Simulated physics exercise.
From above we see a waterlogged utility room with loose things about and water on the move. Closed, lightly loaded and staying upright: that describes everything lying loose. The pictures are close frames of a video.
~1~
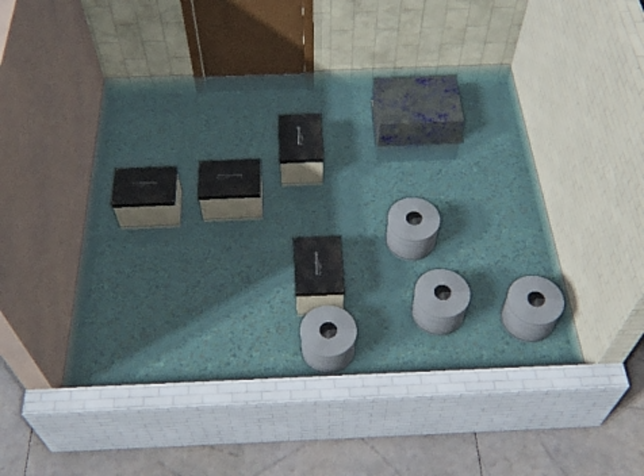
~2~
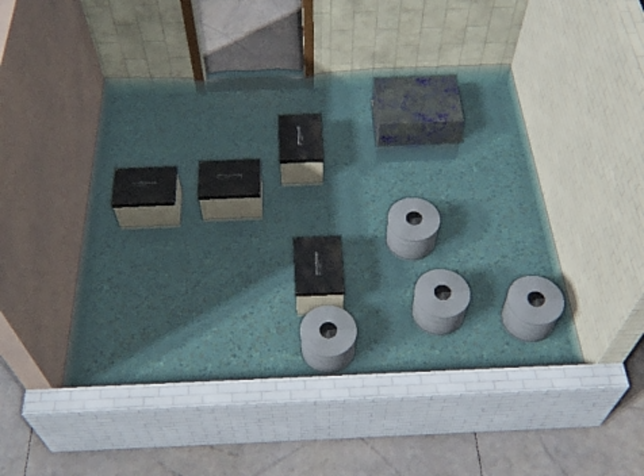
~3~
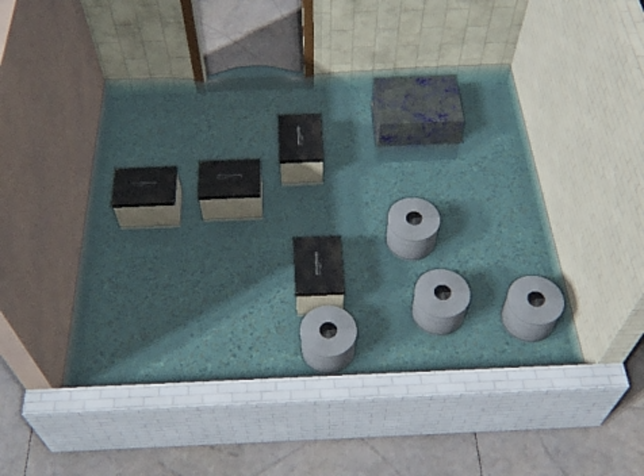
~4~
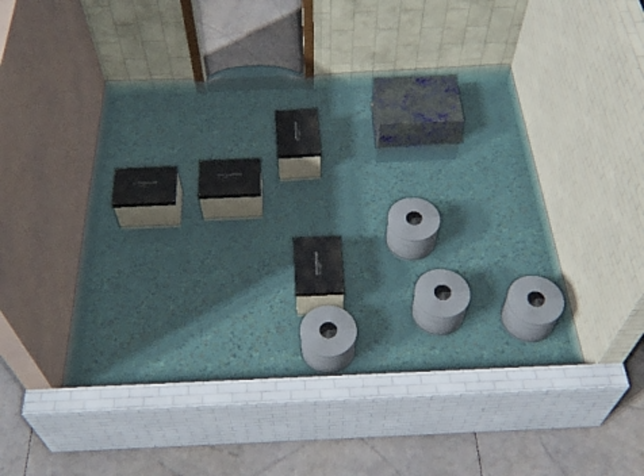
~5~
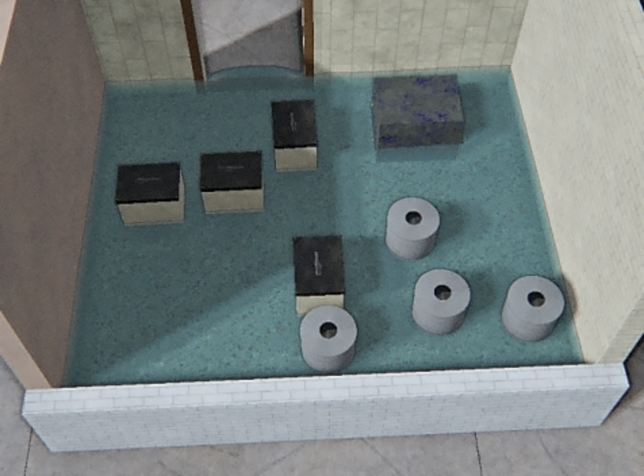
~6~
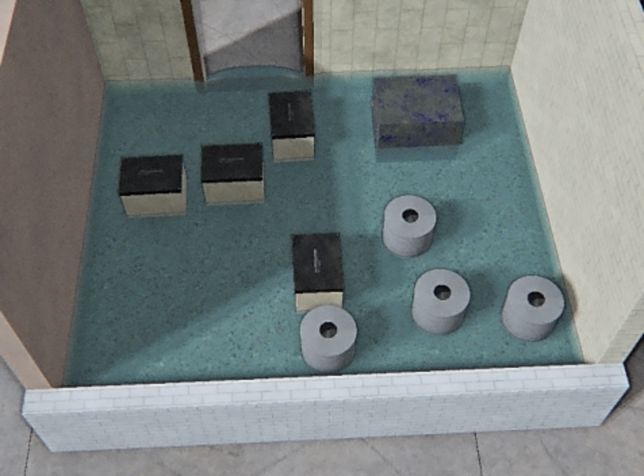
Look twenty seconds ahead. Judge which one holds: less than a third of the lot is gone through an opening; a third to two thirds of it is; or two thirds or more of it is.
It comes out within one to two thirds.
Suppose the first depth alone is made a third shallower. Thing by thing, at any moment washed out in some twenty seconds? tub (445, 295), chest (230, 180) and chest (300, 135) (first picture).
As listed: Remained, escaped, escaped.
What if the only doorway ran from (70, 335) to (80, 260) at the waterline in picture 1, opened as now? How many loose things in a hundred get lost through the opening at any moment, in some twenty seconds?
Close to 60 percent.
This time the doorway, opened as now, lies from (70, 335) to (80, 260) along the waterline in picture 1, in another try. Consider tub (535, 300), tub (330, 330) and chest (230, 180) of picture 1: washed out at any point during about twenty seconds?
Taken in that order, the answers are not lost, swept away, swept away.
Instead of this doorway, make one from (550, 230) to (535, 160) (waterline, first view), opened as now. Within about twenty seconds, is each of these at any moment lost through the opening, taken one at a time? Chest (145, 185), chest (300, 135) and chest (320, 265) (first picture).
Lab note - object 1: Retained; object 2: Escaped; object 3: Escaped.
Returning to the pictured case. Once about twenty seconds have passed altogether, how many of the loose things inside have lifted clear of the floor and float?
Counting them up gives 3.
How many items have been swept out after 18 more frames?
Tally: 3.
A moment on, 1 of 8 are out; 7 afloat.
Next, 3 of 8 are out; 5 afloat.
Later, 4 of 8 are out; 4 afloat.
In the end, 5 of 8 are out; 3 afloat.
